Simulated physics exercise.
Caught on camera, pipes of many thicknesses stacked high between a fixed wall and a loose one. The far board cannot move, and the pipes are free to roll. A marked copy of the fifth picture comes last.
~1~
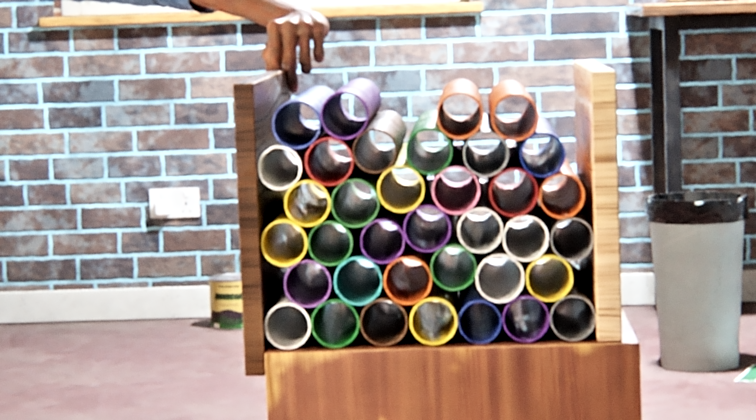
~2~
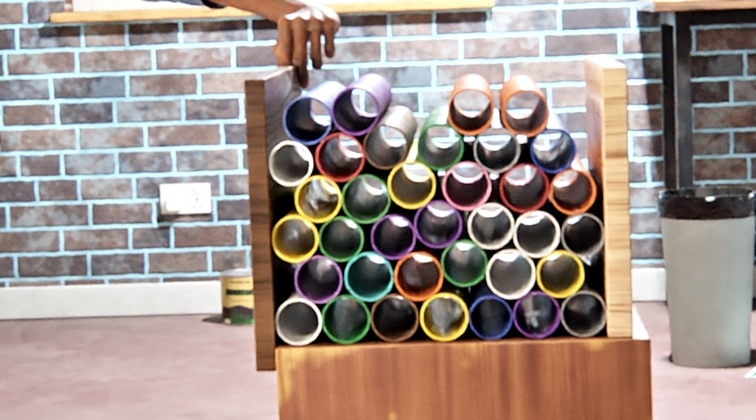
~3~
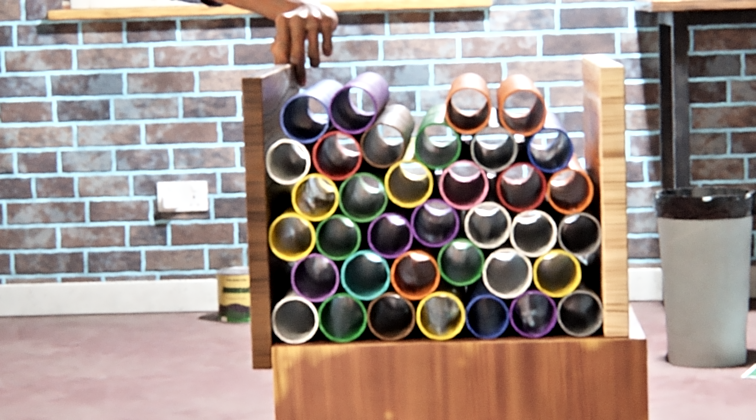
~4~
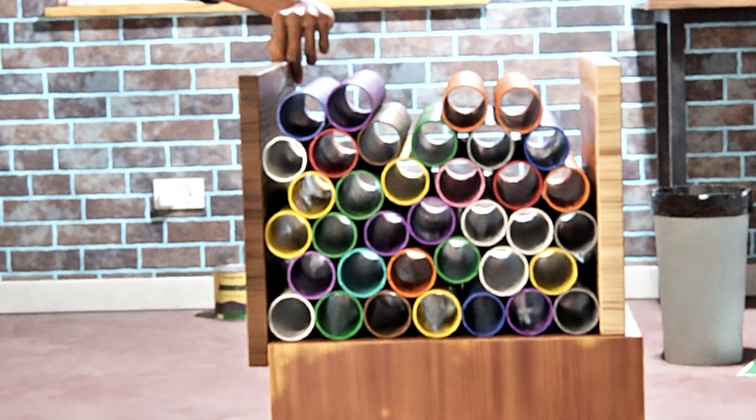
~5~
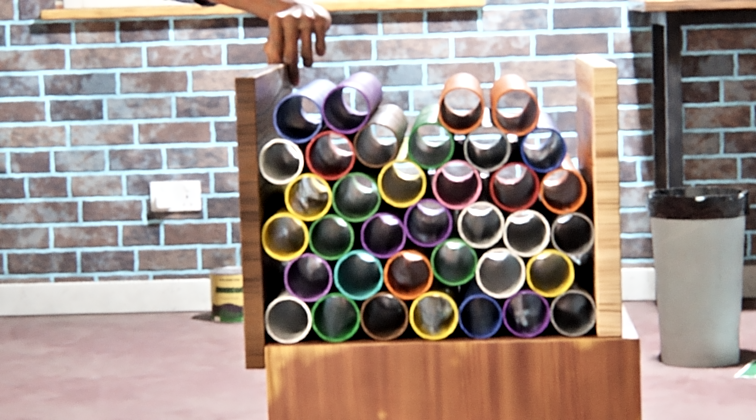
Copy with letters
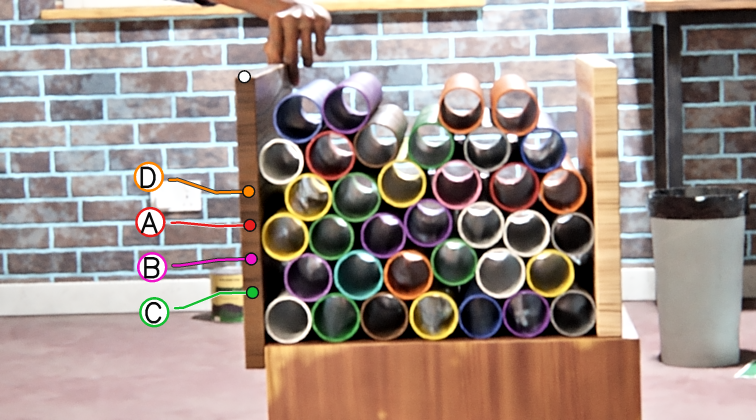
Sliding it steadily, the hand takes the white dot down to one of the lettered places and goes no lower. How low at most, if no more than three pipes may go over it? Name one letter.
No lower than B.
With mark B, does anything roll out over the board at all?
Yes.
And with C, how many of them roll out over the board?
It comes to six.
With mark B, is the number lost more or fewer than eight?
It loses fewer than eight.
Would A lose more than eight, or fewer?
Fewer than eight.
On the marked copy, A at (250, 226); B at (251, 259); C at (252, 292); D at (248, 192); the white dot at (244, 77).
Taking B. A third of the way, top of the board (259, 155).
Two thirds of the way, top of the board (262, 246).
When it is over, top of the board (262, 258), two out over the board.
As for the rest, A two out over the board; C more than three out over the board; D none out over the board.
